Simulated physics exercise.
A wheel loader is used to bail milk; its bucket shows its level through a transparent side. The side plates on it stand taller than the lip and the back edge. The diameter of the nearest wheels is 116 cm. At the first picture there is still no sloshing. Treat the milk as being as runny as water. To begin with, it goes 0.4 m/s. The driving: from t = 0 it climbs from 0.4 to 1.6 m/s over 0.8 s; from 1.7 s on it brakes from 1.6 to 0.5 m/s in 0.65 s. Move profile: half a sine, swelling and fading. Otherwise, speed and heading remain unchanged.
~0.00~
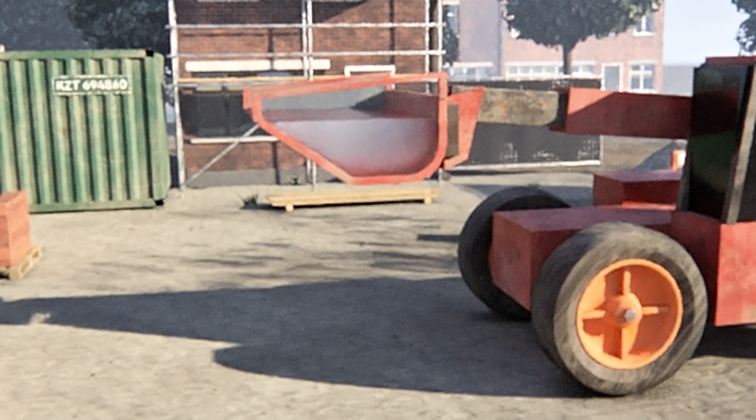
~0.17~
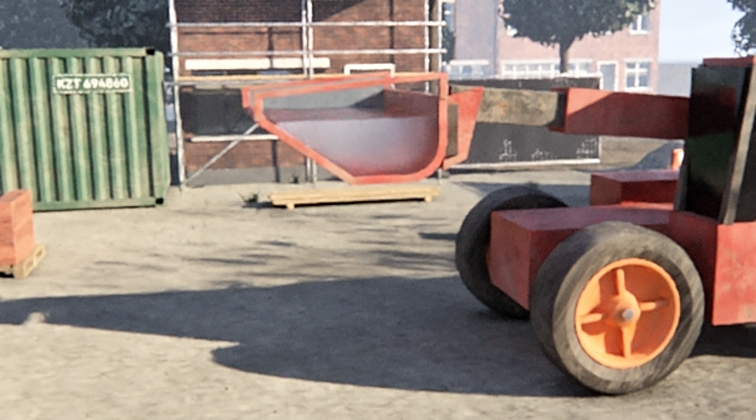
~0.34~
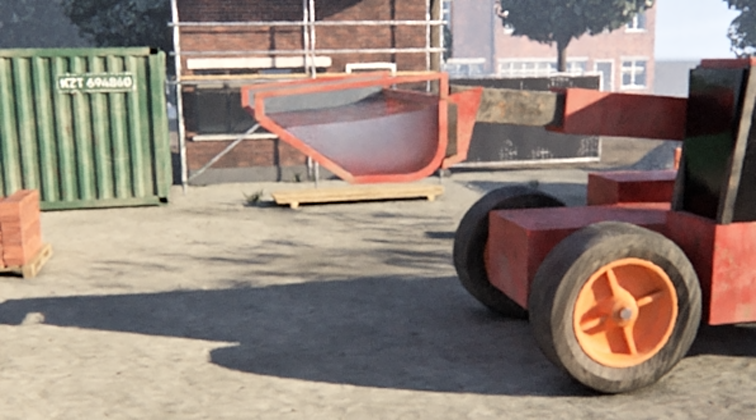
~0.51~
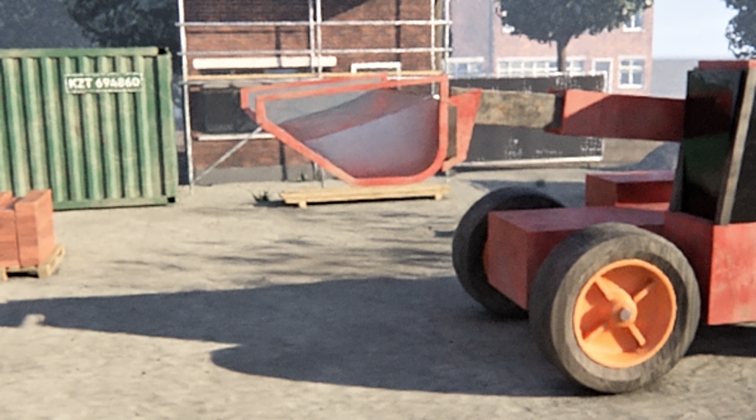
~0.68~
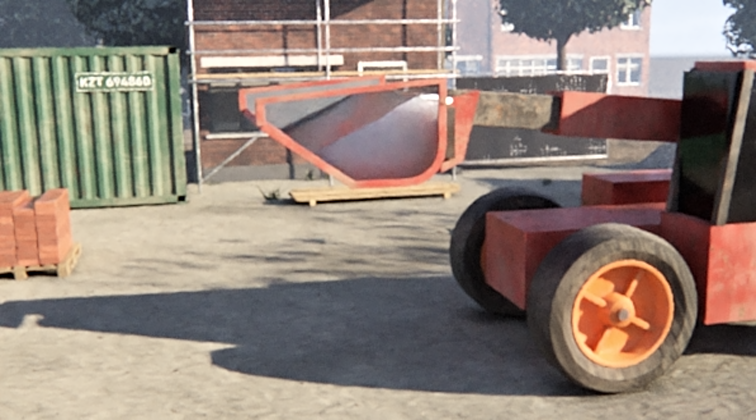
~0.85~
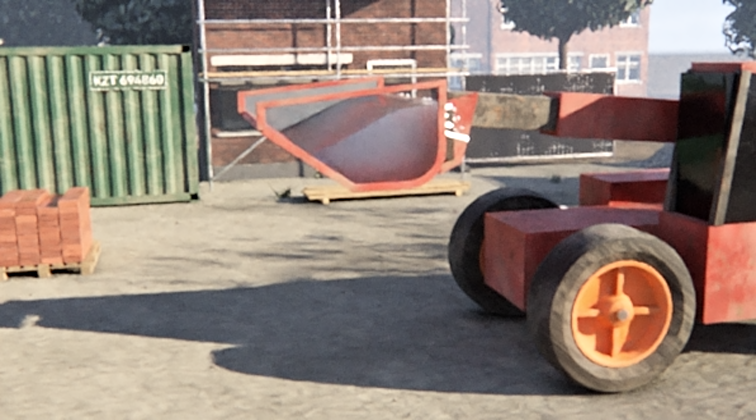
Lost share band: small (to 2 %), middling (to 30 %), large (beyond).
Middling.
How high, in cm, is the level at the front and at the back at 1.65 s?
Front 30 cm, back 26 cm.
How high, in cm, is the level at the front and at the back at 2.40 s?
Height at the front is 32 cm; height at the back is 22 cm.
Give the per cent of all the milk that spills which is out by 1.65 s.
About 60 percent, give or take.
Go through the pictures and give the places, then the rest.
The first frame shows level at the front (353, 121); level at the back (427, 119); the lip is at (261, 118); the front is on the left.
The second frame shows level at the front (354, 121); level at the back (428, 118).
The third frame shows level at the front (355, 122); level at the back (428, 109).
The fourth frame shows level at the front (356, 128); level at the back (428, 99).
The fifth frame shows level at the front (355, 132); level at the back (427, 97); milk has begun to come out.
The sixth frame shows level at the front (355, 134); level at the back (427, 107); the lip is at (265, 127); milk has begun to come out.
After 1.65 s the surface stands 31 cm on the front, 25 cm on the back; the loss stands at 13 per cent, over the front.
After 2.40 s the surface stands 32 cm on the front, 22 cm on the back; the loss stands at 14 per cent, over the front.
After 3.15 s the surface stands 30 cm on the front, 37 cm on the back; the loss stands at 18 per cent, over the front.
After 5.24 s the loss stands at 22 per cent, over the front, 106 of 483 litres.
